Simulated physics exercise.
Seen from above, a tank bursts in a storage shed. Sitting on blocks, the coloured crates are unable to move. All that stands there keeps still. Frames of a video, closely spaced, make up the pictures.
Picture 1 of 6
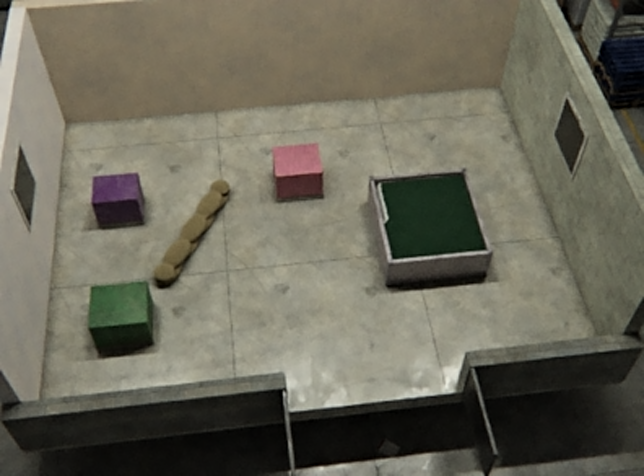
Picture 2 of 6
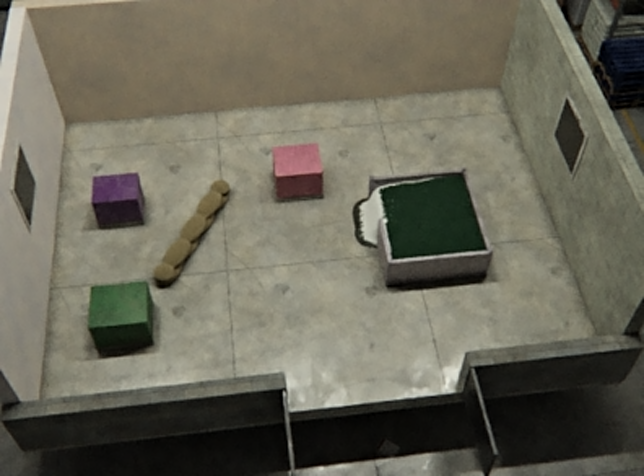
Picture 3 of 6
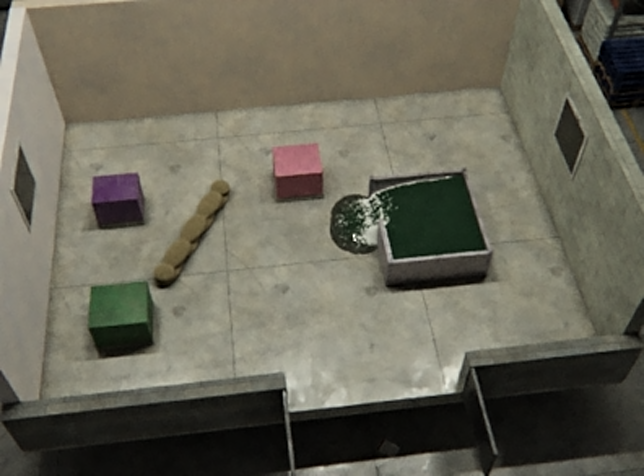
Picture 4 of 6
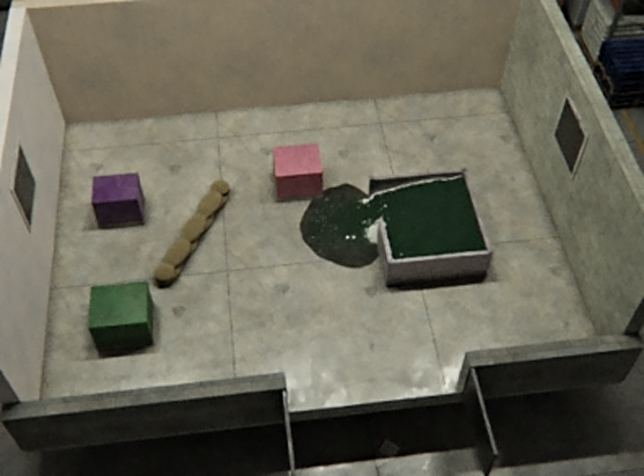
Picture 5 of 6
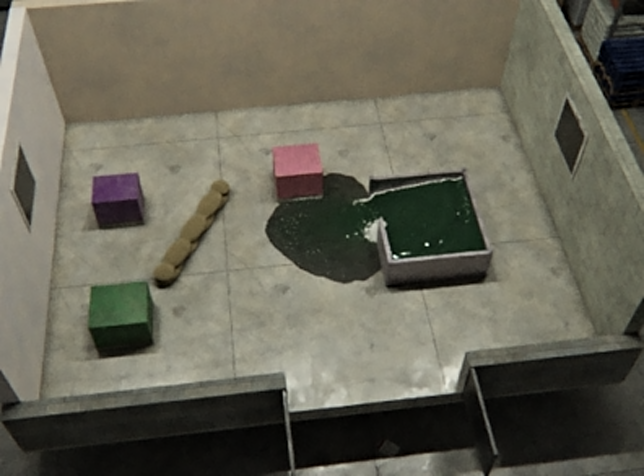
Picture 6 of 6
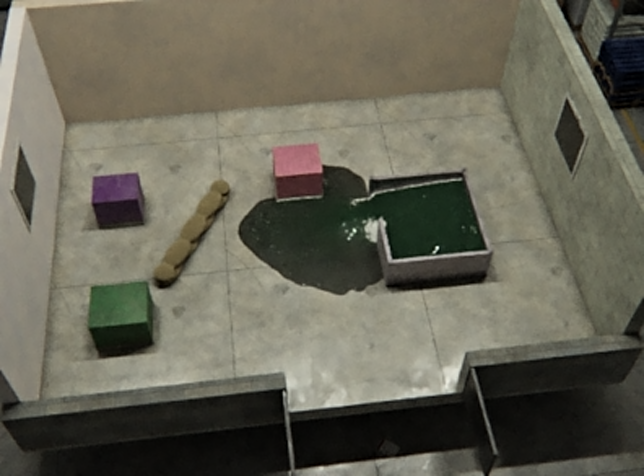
Dark green water sits still in an open, square tank at the right of a walled shed, then bursts through a gap in its left side. It pours onto the floor and spreads leftward in a widening dark pool, reaching around the pink crate, while the purple and green crates stay still.
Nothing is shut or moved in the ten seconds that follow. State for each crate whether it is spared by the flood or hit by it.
The purple crate is spared; the green crate is hit; the pink crate is hit.
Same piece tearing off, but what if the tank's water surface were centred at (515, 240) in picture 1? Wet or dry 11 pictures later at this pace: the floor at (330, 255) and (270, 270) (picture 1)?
The first spot is wetted, while the second is wetted.
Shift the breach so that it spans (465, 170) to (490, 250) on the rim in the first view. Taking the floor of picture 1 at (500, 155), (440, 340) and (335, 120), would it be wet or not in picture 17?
In turn: Flooded, dry, free of water.
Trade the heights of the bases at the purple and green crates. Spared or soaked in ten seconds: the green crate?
The green crate is reached.
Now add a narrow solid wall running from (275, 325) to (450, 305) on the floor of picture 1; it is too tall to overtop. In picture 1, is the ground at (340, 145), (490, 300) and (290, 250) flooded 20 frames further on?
The first point comes out inundated, the next unwetted, the last inundated.
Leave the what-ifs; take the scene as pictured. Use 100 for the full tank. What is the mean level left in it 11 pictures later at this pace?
52 per cent or thereabouts.
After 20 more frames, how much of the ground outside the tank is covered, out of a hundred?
It comes to 30 per cent.
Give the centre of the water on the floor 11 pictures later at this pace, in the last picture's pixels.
Roughly (348, 237) in the last picture.
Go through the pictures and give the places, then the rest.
The first picture shows still water in the open tank at (428, 217).
In the second picture, the front is at (361, 204), out from the gap at (376, 216).
In the third picture, water pours out at (376, 217) and has run to (339, 240).
In the fourth picture, water pours out at (376, 217) and has run to (310, 240).
In the fifth picture, water pours out at (376, 217) and has run to (271, 227).
In the sixth picture, water pours out at (376, 216) and has run to (246, 227).
A moment on, water covers 15 % of the floor; the purple crate not reached, the green crate not reached, the pink crate water round its plinth.
Next, water covers 20 % of the floor; the purple crate not reached, the green crate water round its plinth, the pink crate water round its plinth.
Then, water covers 30 % of the floor; the purple crate not reached, the green crate water round its plinth, the pink crate water round its plinth.
Later, water covers 50 % of the floor; the purple crate water round its plinth, the green crate water round its plinth, the pink crate water round its plinth.
In the end, water covers 80 % of the floor; the purple crate stayed above the water, the green crate was topped, the pink crate was topped.
